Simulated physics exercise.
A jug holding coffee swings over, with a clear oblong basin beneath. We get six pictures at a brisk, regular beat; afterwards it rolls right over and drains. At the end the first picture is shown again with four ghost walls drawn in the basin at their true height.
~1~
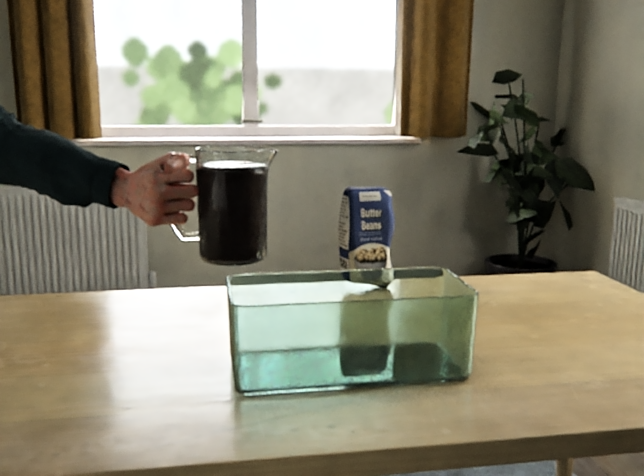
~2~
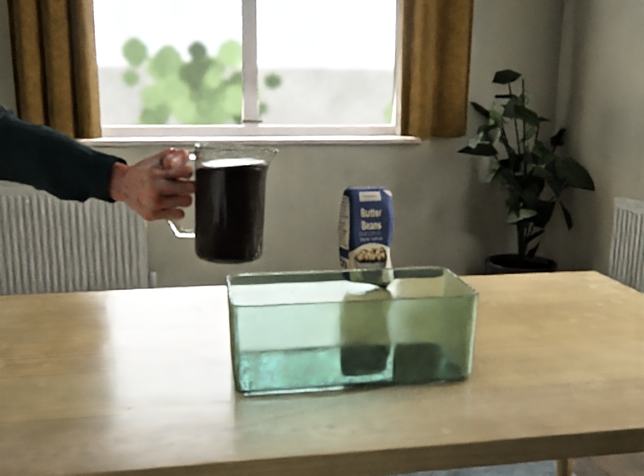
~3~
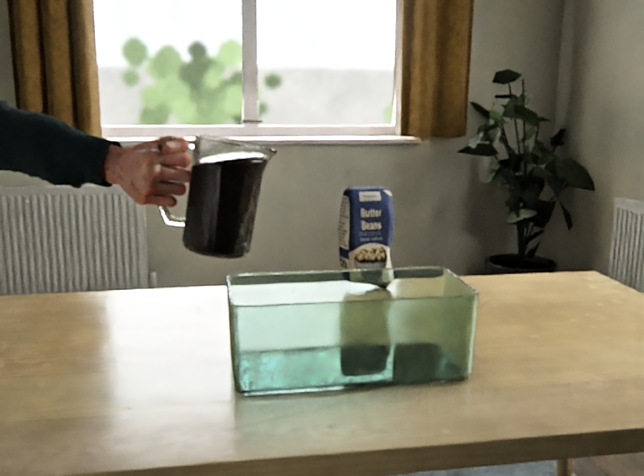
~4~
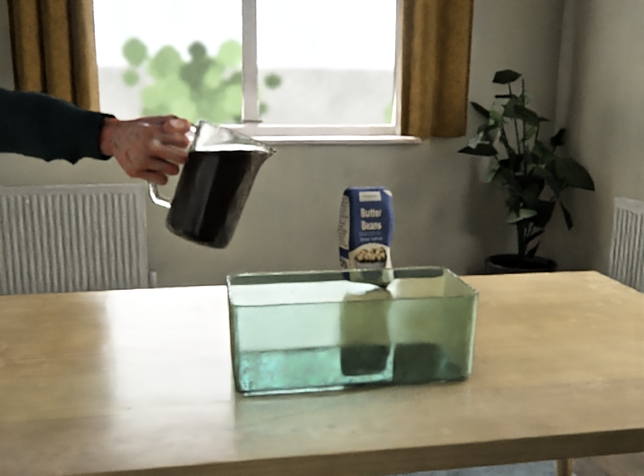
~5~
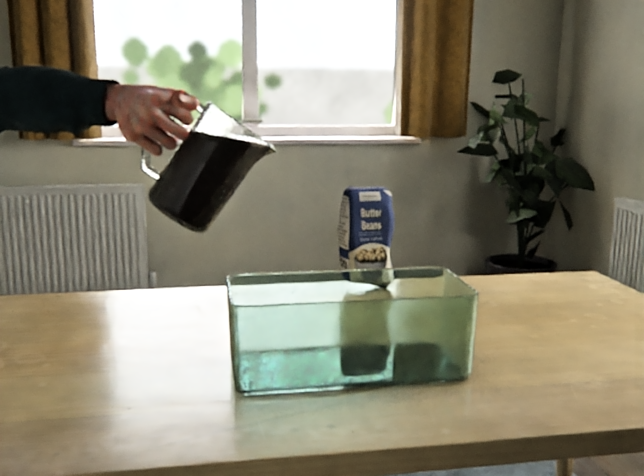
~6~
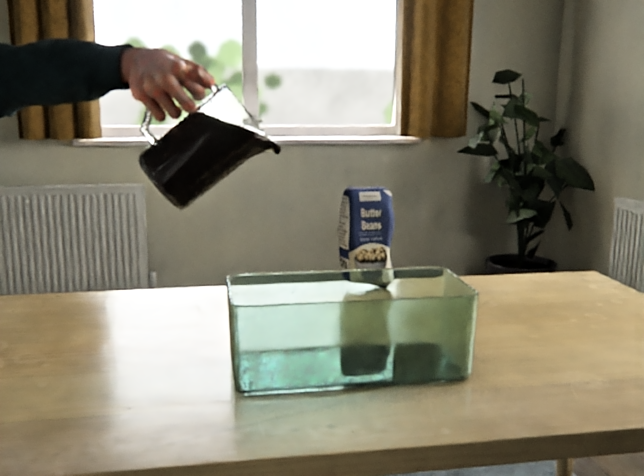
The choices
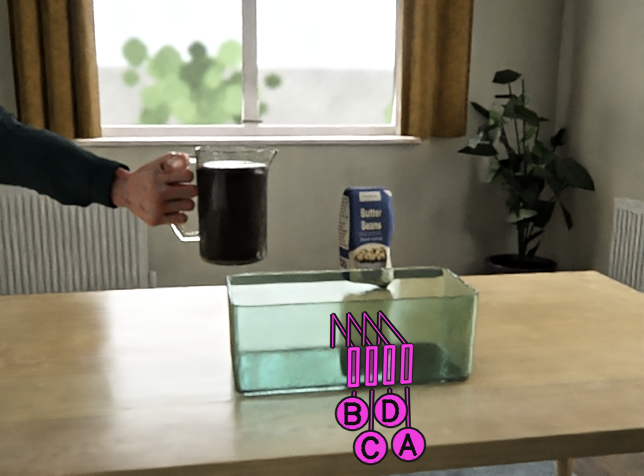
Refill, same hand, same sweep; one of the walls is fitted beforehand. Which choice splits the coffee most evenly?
Position D.
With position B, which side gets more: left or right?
The right side.
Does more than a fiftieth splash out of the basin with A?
Yes, it does.
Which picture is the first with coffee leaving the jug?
Picture 6.
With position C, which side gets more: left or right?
More ends on the right.
On the marked copy, A at (407, 388); B at (354, 391); C at (371, 390); D at (389, 389).
With A, about 74 % ends left of the wall and 14 % right of it; 13 % is lost outside.
With B, about 10 % ends left of the wall and 82 % right of it; 8 % is lost outside.
With C, about 16 % ends left of the wall and 76 % right of it; 8 % is lost outside.
With D, about 51 % ends left of the wall and 44 % right of it; 5 % is lost outside.
